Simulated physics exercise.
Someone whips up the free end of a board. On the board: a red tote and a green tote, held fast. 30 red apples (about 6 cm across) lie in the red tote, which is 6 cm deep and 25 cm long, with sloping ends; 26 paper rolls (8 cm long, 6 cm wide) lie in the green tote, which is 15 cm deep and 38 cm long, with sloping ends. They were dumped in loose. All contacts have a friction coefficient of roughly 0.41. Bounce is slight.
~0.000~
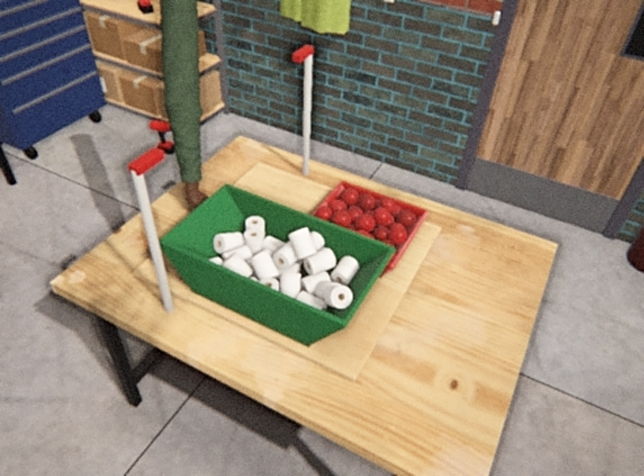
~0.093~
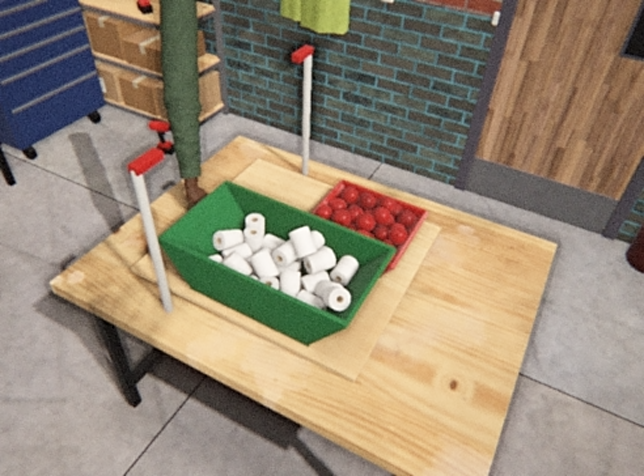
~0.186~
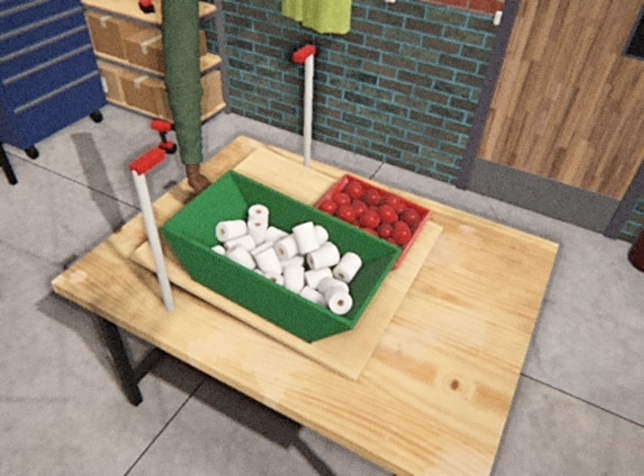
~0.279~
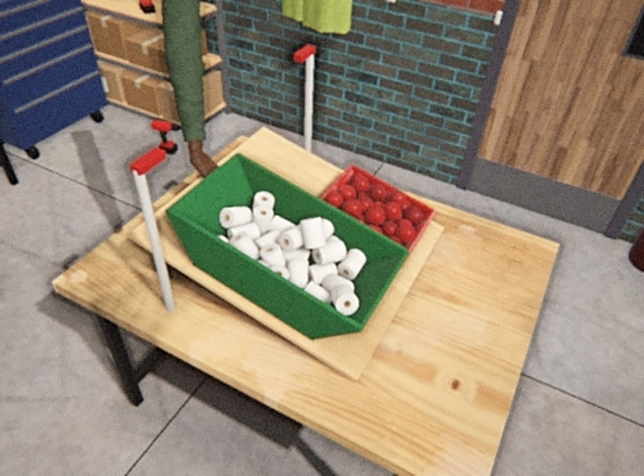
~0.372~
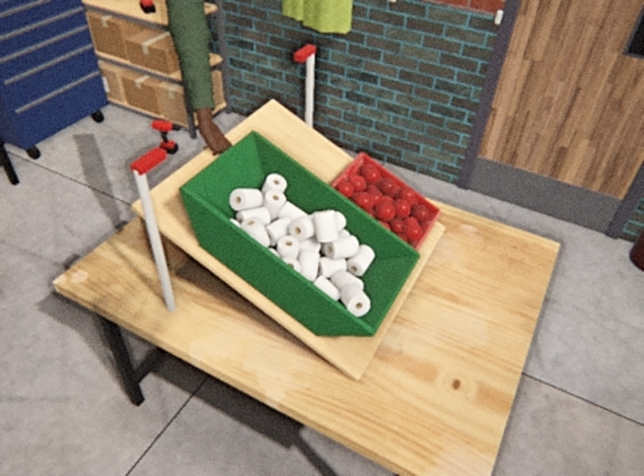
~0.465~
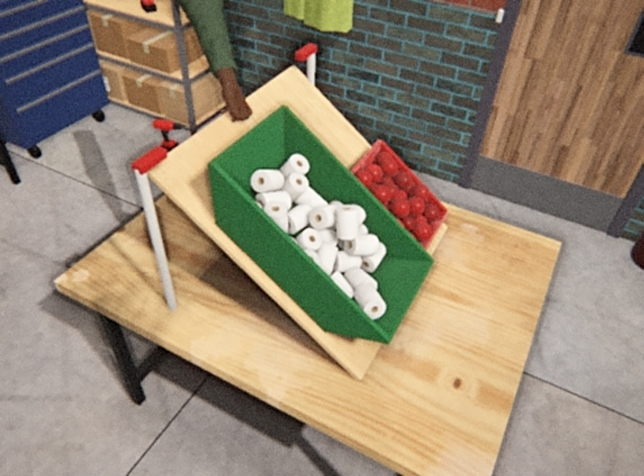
The footage shows a hand raising the left end of a board on a wooden table, slowly at first and then more steeply, tilting a green tote of white paper rolls and a red tote of red apples along with it.
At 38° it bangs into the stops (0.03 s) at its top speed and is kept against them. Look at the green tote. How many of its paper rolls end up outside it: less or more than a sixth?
Less than a sixth of the paper rolls leave the green tote.
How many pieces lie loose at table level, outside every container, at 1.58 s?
About 18.
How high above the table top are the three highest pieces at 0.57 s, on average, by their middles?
Some 42 cm up.
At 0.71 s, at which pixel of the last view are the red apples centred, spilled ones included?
At about (418, 217).
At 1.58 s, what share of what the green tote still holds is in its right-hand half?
Roughly 100 in a hundred.
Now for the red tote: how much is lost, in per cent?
Red tote 55 per cent.
After 0.47 s, the board meets the red stops.
After 0.57 s, tilt 38°; 0 of 30 out of the red tote and 0 of 26 out of the green tote.
After 0.71 s, tilt 38°; 2 of 30 out of the red tote and 0 of 26 out of the green tote.
After 0.97 s, tilt 38°; 10 of 30 out of the red tote and 1 of 26 out of the green tote.
Outcome (at 1.58 s), 16 of 30 out of the red tote and 2 of 26 out of the green tote. Asked share, 2 of 26, 8 per cent.
